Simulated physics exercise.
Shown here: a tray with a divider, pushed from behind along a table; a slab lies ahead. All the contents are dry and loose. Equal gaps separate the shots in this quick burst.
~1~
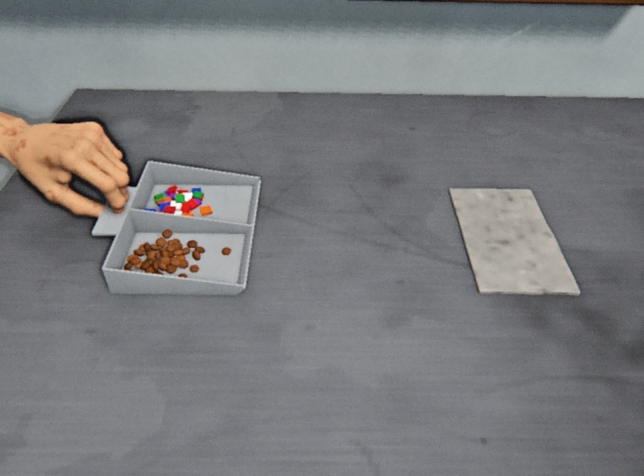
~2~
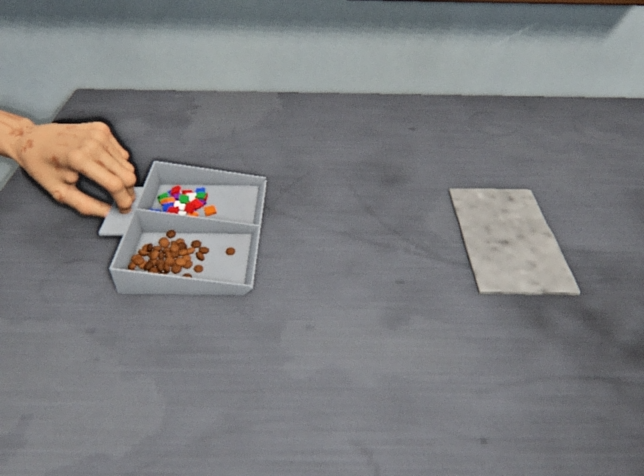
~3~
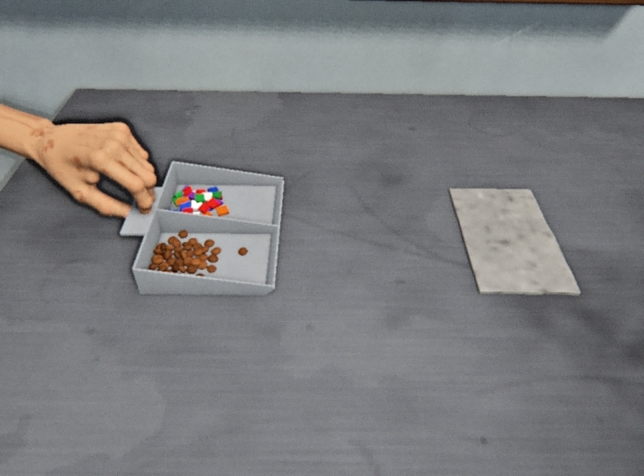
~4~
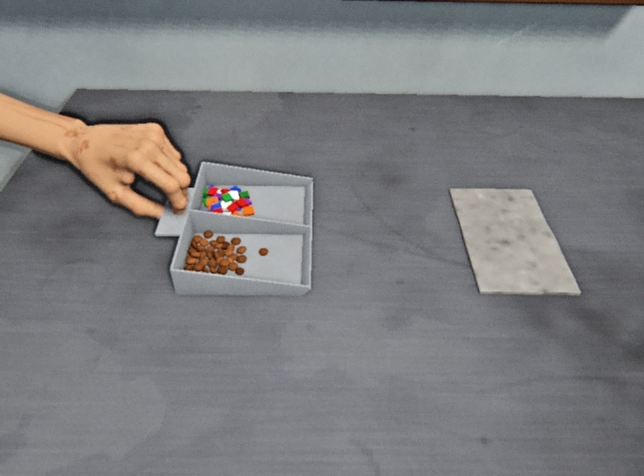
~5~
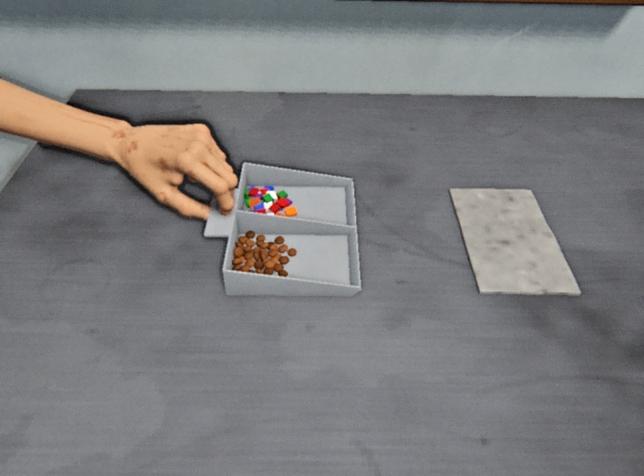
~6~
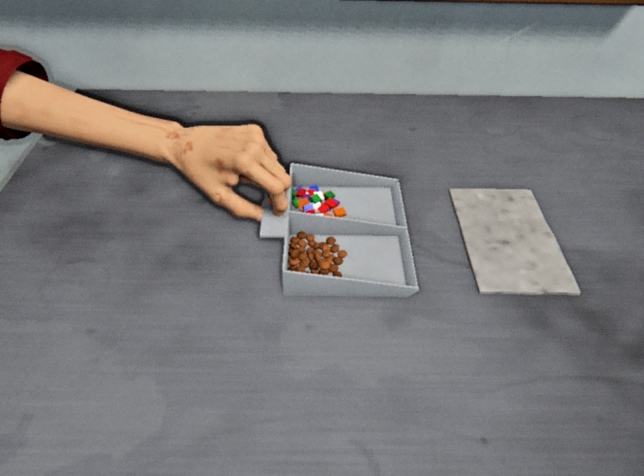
A hand reaches in from the left over a dark grey tabletop against a pale wall, seen from a raised, unmoving view. It holds the tab of a light grey divided tray, with multicoloured pieces in the back section and brown kibble in the front, while a mottled pale slab lies to the right. The hand pushes the tray rightward, slowly then faster, and the loose contents gather toward its left side.
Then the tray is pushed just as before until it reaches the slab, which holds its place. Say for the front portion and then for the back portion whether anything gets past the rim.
Front portion: Some gets past. Back portion: Some gets past.
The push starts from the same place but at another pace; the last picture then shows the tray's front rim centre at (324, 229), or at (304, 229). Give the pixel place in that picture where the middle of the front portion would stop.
It would come to rest near (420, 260) the first time and near (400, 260) the second.
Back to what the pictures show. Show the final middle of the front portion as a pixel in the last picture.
About (461, 263).
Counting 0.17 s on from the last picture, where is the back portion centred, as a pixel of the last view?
(442, 203) or so.
Then, 0.04 s after the last picture, tray still sliding, front rim near (440, 231); front portion all inside; back portion all inside.
Then, 0.17 s after the last picture, tray stopped at the slab; front portion a small part out of the tray; back portion a small part out of the tray.
Then, 0.38 s after the last picture, tray stopped at the slab; front portion about a third out of the tray; back portion about a quarter out of the tray.
At rest, tray stopped at the slab; front portion about a third out of the tray; back portion about a quarter out of the tray.
